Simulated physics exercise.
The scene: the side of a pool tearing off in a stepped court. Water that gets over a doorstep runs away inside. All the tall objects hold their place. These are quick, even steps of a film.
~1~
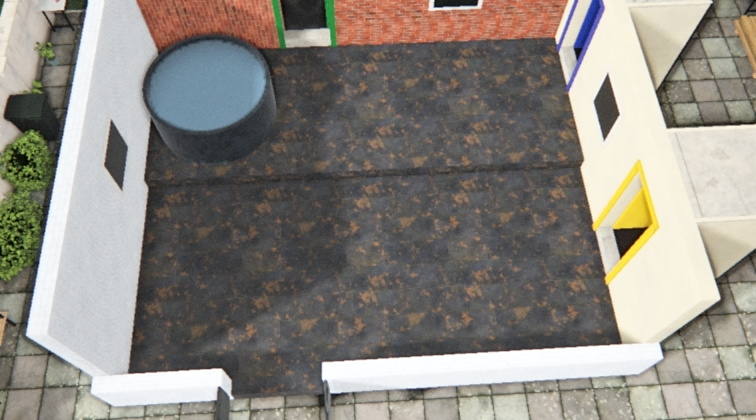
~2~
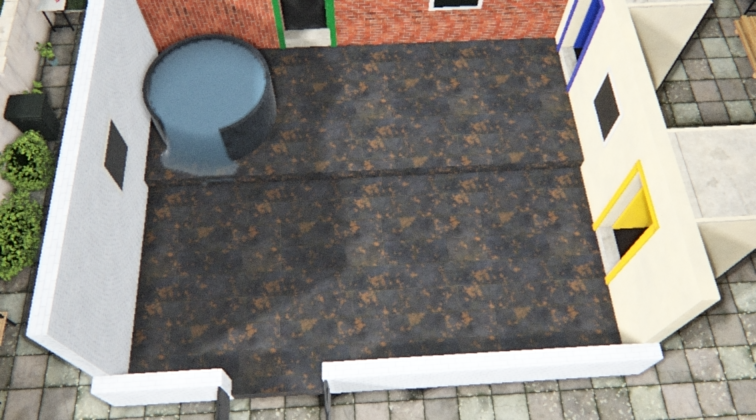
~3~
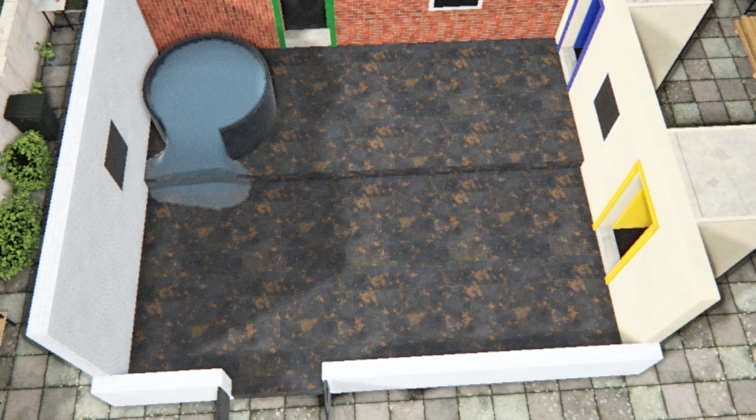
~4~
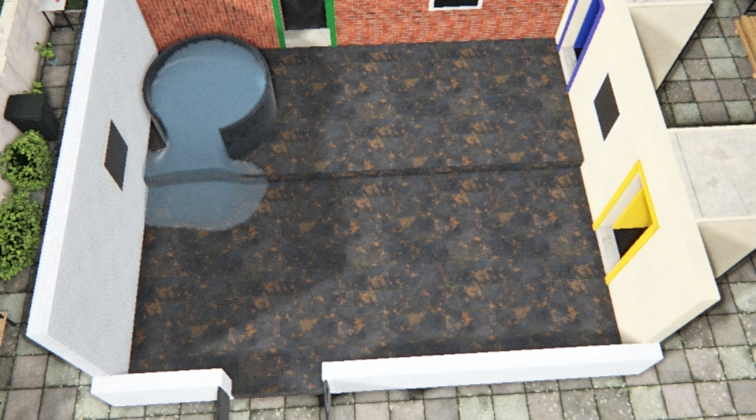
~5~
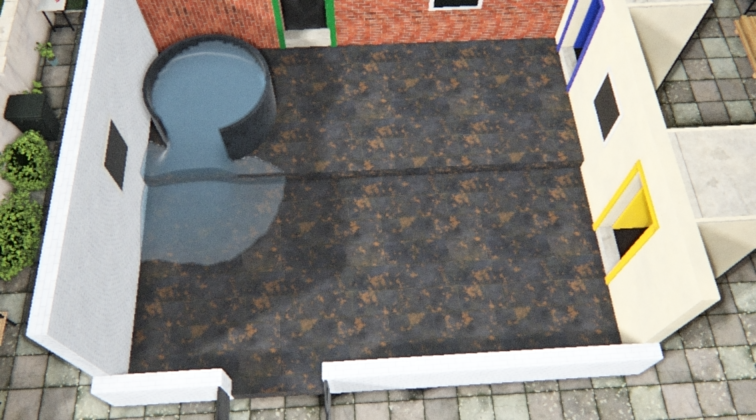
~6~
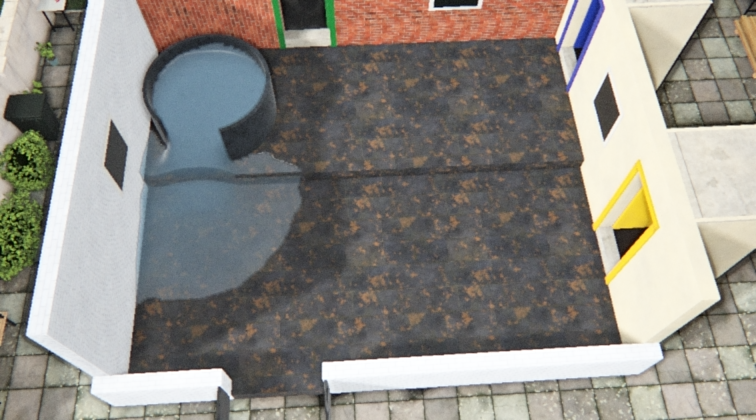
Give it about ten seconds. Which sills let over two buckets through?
The blue door stays under that; the green door stays under that; the yellow door stays under that.
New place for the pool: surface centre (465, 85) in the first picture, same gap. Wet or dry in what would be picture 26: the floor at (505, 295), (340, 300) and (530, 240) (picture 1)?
In that order: Wet, wet, covered.
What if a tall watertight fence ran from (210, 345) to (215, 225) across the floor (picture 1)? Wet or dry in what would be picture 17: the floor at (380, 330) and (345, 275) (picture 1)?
One after the other: Under water, under water.
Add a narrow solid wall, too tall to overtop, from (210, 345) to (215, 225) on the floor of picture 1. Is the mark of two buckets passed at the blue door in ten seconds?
In short: Blue keeps below it.
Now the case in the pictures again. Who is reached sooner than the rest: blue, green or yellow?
First comes the one in yellow.
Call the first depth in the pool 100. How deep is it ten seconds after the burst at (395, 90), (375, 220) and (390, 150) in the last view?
Roughly 0, 8 and 0 per cent, in turn.
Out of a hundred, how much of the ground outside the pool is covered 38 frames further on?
Some 60 per cent.
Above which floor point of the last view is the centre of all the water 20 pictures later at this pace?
I would point to (235, 243).
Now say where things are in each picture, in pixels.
In the first frame, the round tank at (207, 85) is whole and still.
In the second frame, the front is at (236, 164), out from the gap at (196, 151).
In the third frame, water pours out at (197, 152) and has run to (244, 194).
In the fourth frame, the front is at (146, 219), out from the gap at (197, 153).
In the fifth frame, water pours out at (197, 153) and has run to (142, 256).
In the sixth frame, the front is at (137, 299), out from the gap at (197, 153).
A moment on, water covers 25 % of the floor; the blue door not reached, the green door not reached, the yellow door not reached.
Next, water covers 25 % of the floor; the blue door not reached, the green door not reached, the yellow door not reached.
Then, water covers 35 % of the floor; the blue door not reached, the green door not reached, the yellow door not reached.
Later, water covers 60 % of the floor; the blue door not reached, the green door not reached, the yellow door wet at the sill, nothing in.
In the end, water covers 60 % of the floor; the blue door not reached, the green door not reached, the yellow door wet at the sill, nothing in.
